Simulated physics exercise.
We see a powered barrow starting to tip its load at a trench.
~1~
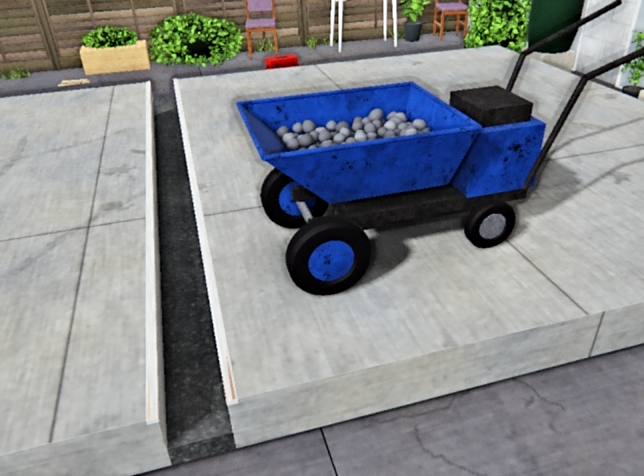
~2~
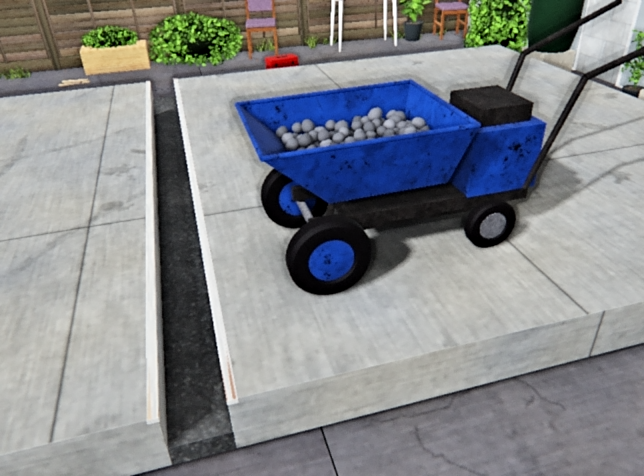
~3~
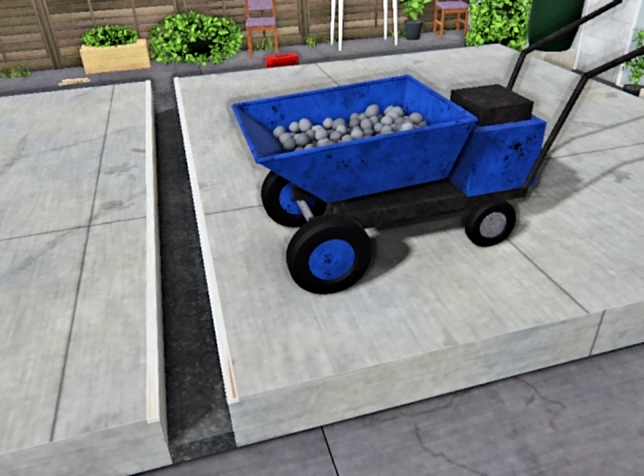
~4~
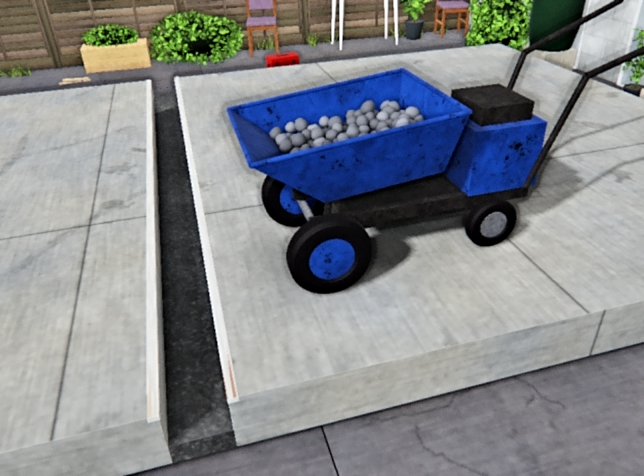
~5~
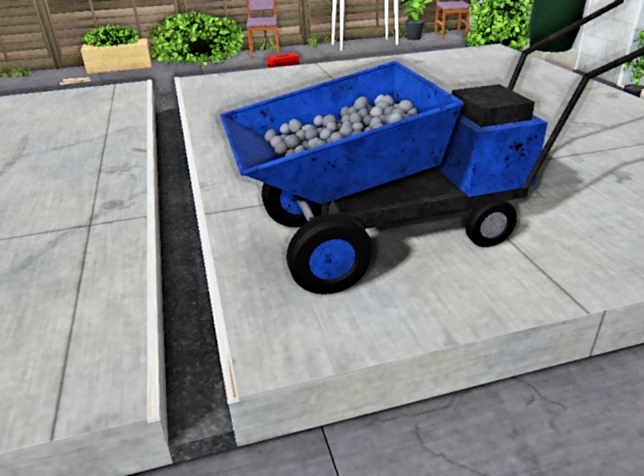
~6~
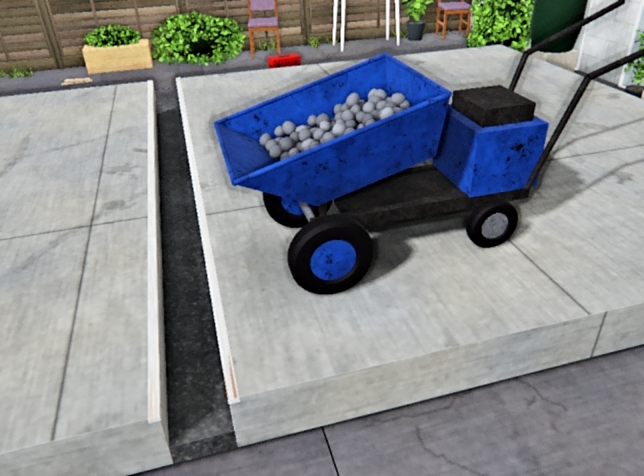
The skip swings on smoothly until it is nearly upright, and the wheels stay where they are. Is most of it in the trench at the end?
In the trench: More than half.
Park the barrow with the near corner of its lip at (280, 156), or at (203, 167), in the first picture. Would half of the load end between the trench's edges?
In turn: Most of it; less than half.
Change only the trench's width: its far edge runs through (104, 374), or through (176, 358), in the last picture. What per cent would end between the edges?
In turn 100 and 50 in a hundred.
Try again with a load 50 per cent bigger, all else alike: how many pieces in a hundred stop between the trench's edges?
It comes to 70 per cent or so.
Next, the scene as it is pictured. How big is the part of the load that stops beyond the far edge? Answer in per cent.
Close to 20 per cent.
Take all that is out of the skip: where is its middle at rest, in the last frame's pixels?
Close to (180, 293).
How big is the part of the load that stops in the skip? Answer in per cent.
About 0 per cent.
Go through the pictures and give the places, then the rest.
Lip of the skip (264, 158), level; top of the load (372, 138), round cobbles; first edge of the trench (223, 349); far edge (151, 364), the trench under half as wide as the skip, and about half as deep as wide, in the first frame.
Lip of the skip (263, 159), level; top of the load (390, 136), in the second frame.
Lip of the skip (258, 161), tipped barely; top of the load (388, 133), in the third frame.
Lip of the skip (252, 166), tipped a little; top of the load (383, 129), in the fourth frame.
Lip of the skip (243, 173), tipped a little; top of the load (383, 122), in the fifth frame.
Lip of the skip (234, 183), tipped clearly; top of the load (387, 120); first edge of the trench (225, 348); far edge (153, 363), in the sixth frame.
Just after the last frame, skip tipped steeply; every one in the skip.
A moment on, skip tipped right over; roughly two thirds in the skip; roughly a third in or heaped over the trench; just a few beyond it.
Further on, skip tipped right over; just a few in the skip; the larger part in or heaped over the trench; roughly a quarter beyond it.
When it is over, skip tipped right over; the larger part in or heaped over the trench; roughly a quarter beyond it.
